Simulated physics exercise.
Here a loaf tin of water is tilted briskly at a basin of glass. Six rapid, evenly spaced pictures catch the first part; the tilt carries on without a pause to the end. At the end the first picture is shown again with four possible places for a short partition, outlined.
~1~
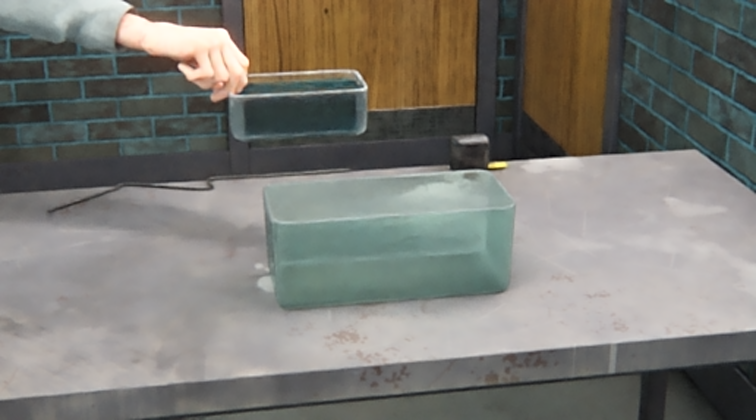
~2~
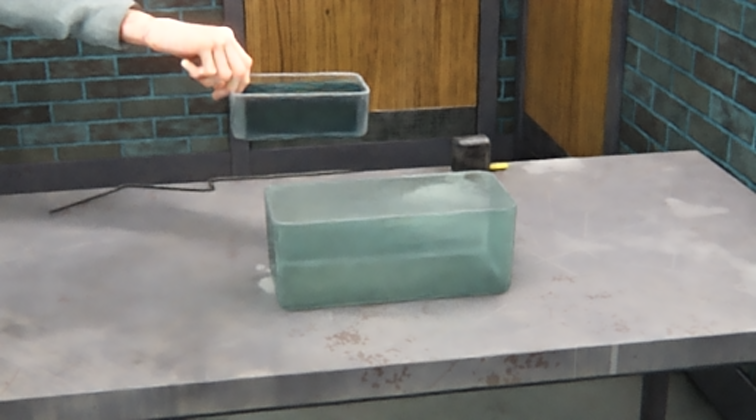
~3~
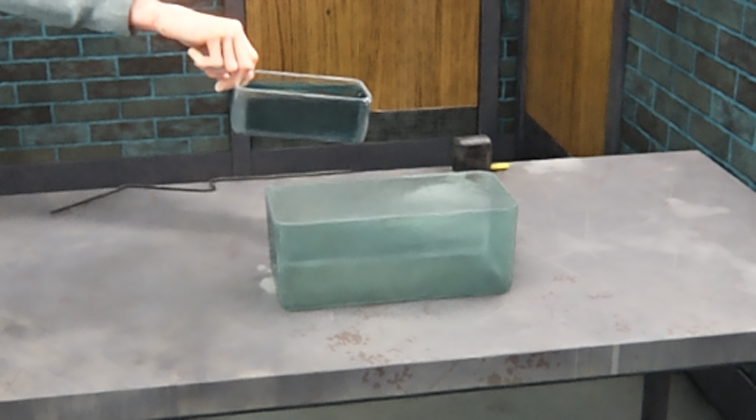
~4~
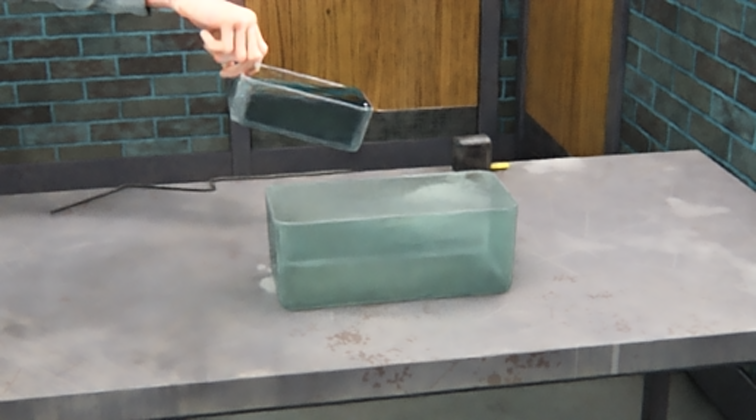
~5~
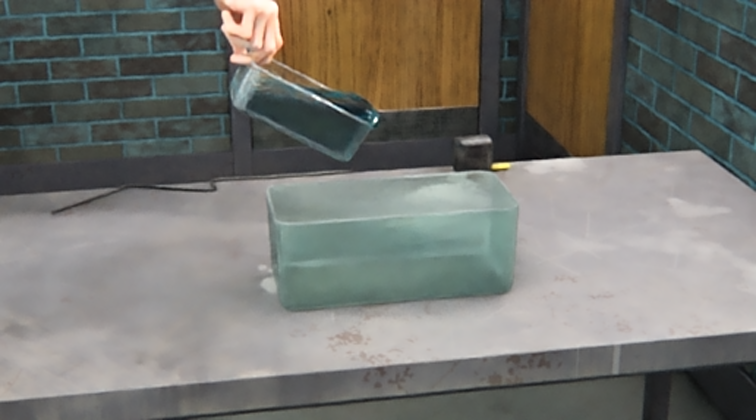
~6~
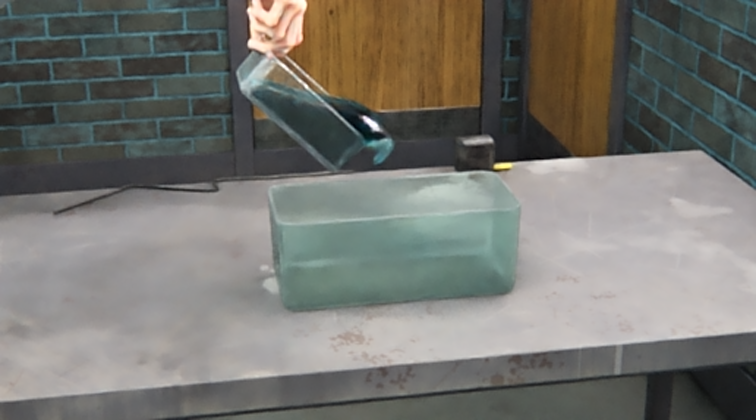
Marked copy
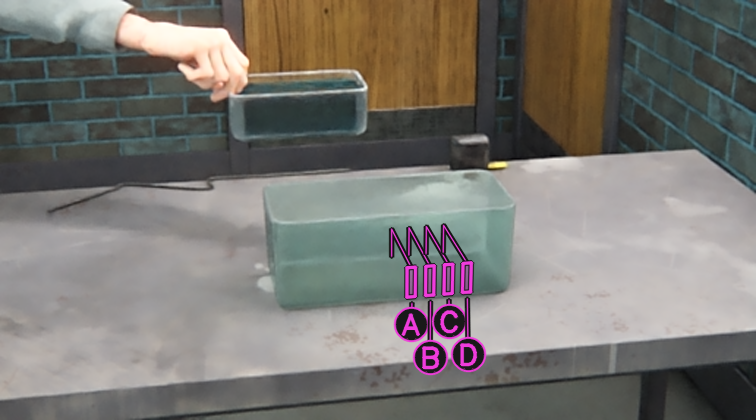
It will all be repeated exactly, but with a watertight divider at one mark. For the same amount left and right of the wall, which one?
A beats the others.
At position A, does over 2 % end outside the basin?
Yes, it does.
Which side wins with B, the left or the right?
The left one.
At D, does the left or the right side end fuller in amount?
The left one.
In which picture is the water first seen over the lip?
In picture 4.
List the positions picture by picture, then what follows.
Upright, lip at (360, 79); basin from (277, 307) to (509, 288); nothing has left yet.
Tipped about 2°, lip at (362, 82); nothing has left yet.
Tipped about 8°, lip at (365, 89); nothing has left yet.
Tipped about 18°, lip at (366, 100); water is over the lip, down to (366, 100).
Tipped about 31°, lip at (366, 115); water is over the lip, down to (370, 120).
Tipped about 45°, lip at (363, 131); water is over the lip, down to (371, 155).
On the marked copy, A at (411, 303); B at (430, 301); C at (449, 300); D at (467, 298).
With A, about 47 % ends left of the wall and 46 % right of it; 6 % is lost outside.
With B, about 72 % ends left of the wall and 19 % right of it; 9 % is lost outside.
With C, about 77 % ends left of the wall and 16 % right of it; 7 % is lost outside.
With D, about 77 % ends left of the wall and 14 % right of it; 9 % is lost outside.
